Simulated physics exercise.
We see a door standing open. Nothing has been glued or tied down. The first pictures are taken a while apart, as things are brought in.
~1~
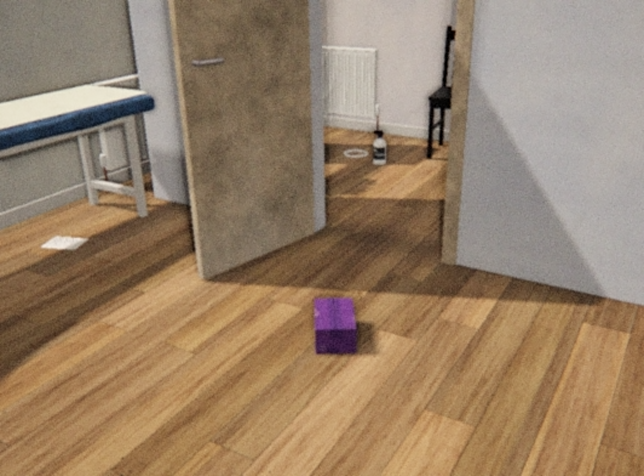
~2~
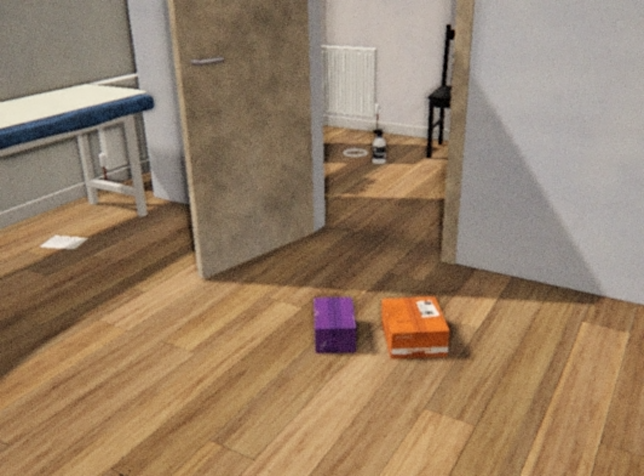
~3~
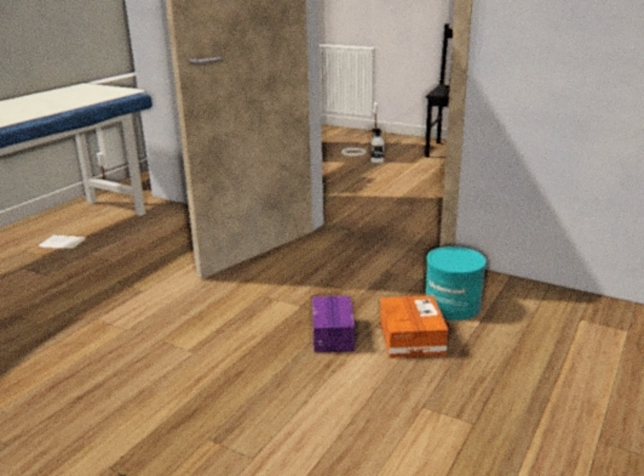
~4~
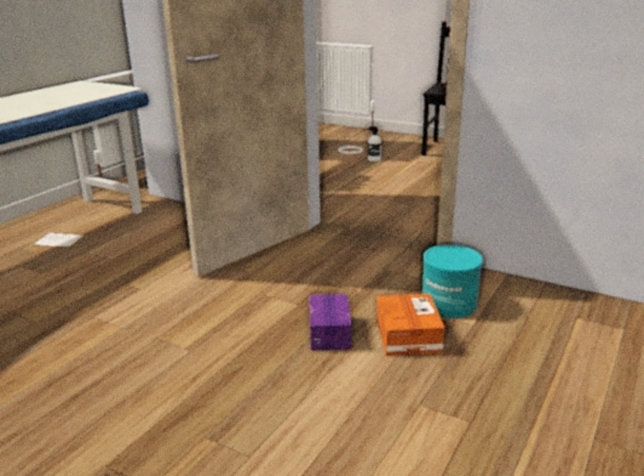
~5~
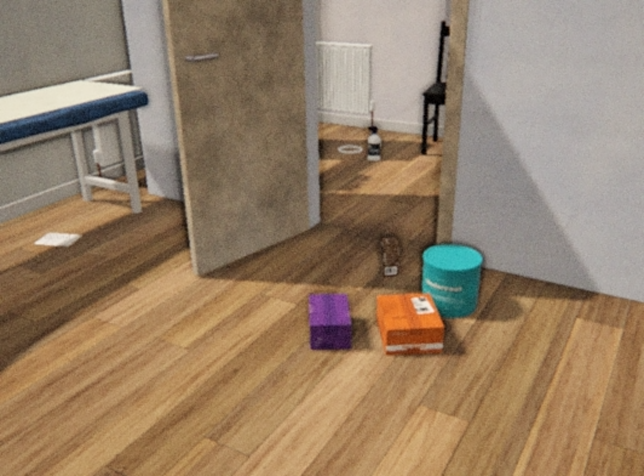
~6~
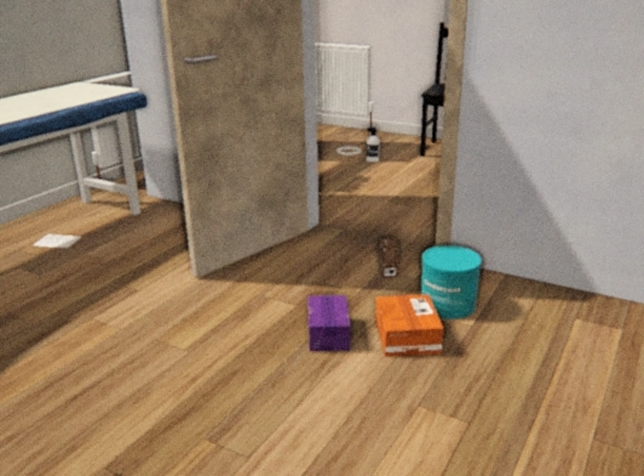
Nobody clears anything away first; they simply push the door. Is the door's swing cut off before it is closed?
No, the way is clear.
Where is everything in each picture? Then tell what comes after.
Door wide open and still; purple parcel (335, 325), in the first frame.
Door wide open and still; purple parcel (334, 324), in the second frame.
Door wide open and still; orange parcel (412, 326); turquoise pail (454, 283), in the third frame.
Door wide open and still; purple parcel (330, 321); orange parcel (409, 324), in the fourth frame.
Door wide open and still; turquoise pail (451, 281); purple parcel (329, 321), in the fifth frame.
Door wide open and still; brown carton (389, 258); orange parcel (408, 325), in the sixth frame.
Then, 0.90 s after the last picture, door at 77°.
Then, 1.70 s after the last picture, door at 38°.
Then, 2.20 s after the last picture, door at 16°; brown carton slid about its own width near (404, 251).
Then, 2.50 s after the last picture, door at 6°; brown carton slid well along near (418, 243).
At rest, door at 0°; moved from the start, brown carton; the other 3 in place. Seen from the same camera at the end, brown carton near (425, 236).
